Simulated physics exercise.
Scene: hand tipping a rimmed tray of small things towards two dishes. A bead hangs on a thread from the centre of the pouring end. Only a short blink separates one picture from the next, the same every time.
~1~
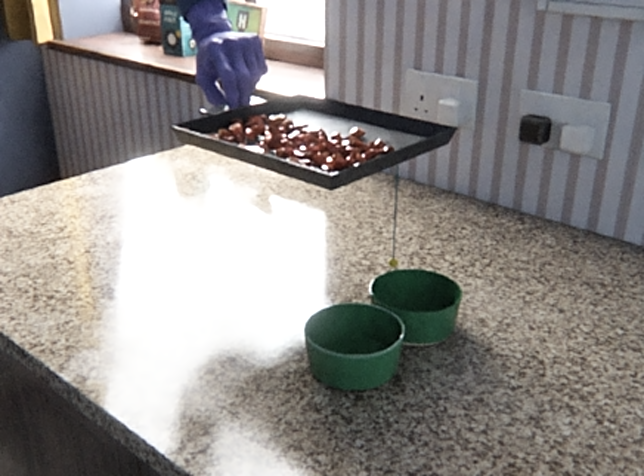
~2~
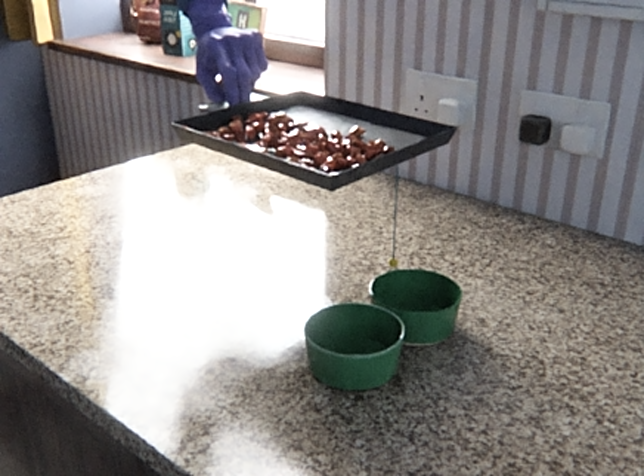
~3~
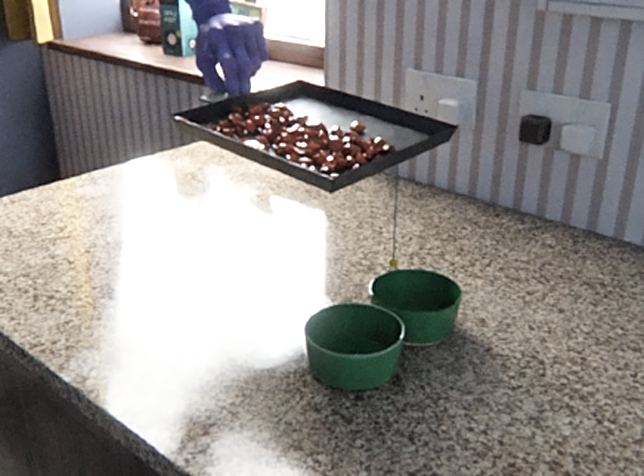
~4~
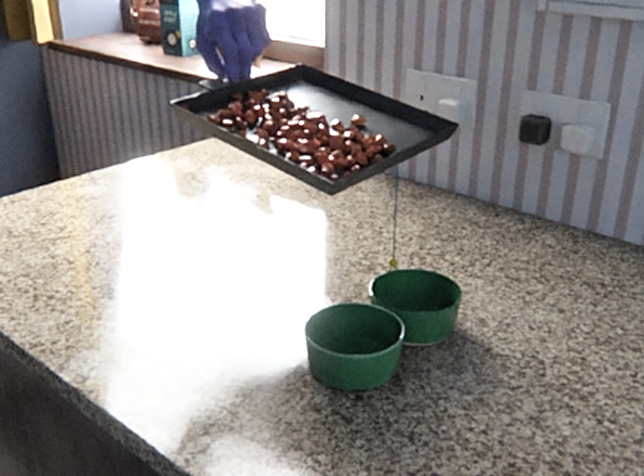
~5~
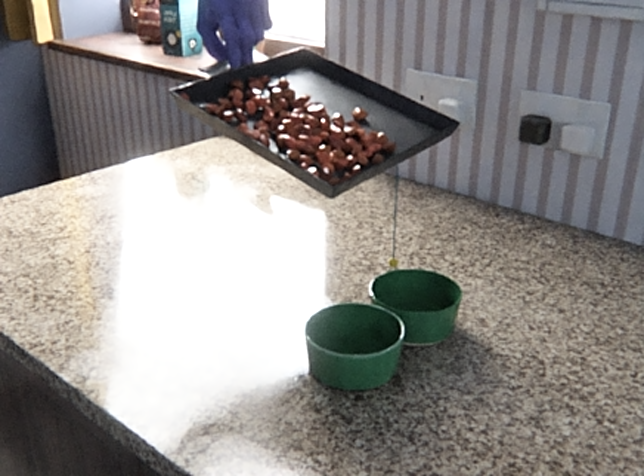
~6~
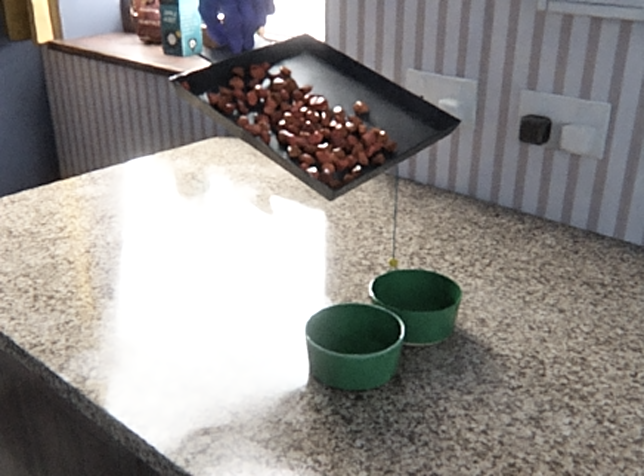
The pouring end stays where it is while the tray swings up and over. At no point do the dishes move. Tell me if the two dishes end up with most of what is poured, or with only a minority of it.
I expect the dishes to end up with the bulk of the load.
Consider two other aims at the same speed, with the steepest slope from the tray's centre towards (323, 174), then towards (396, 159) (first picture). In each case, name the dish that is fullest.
The left-side dish first and The right-side dish second.
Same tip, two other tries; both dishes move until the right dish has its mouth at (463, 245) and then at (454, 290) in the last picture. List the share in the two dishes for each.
It comes to near 0 per cent the first time and near 50 per cent the second time.
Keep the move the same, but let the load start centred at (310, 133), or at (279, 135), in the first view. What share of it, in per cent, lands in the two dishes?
The first start yields 90 per cent, the second 80 per cent.
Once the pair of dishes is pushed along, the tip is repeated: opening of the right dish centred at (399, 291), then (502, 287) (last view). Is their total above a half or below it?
The first place gets the greater share, the second a lesser share.
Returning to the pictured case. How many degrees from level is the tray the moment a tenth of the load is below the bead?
I'd say close to 80 degrees.
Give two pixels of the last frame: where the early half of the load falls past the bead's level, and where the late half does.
Around (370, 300), followed by around (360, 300).
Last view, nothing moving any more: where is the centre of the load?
Near pixel (359, 351).
Soon, tray tipped steeply; nearly all on the tray; a stray few in the air.
A while on, tray tipped past a quarter turn; a small part on the tray; about half in the left dish; a small part in the right dish; a small part outside both; a small part in the air.
Towards the end, tray tipped past a quarter turn; about two thirds in the left dish; about a quarter in the right dish; a small part outside both.
Finally, tray tipped past a quarter turn; about two thirds in the left dish; about a quarter in the right dish; a small part outside both.
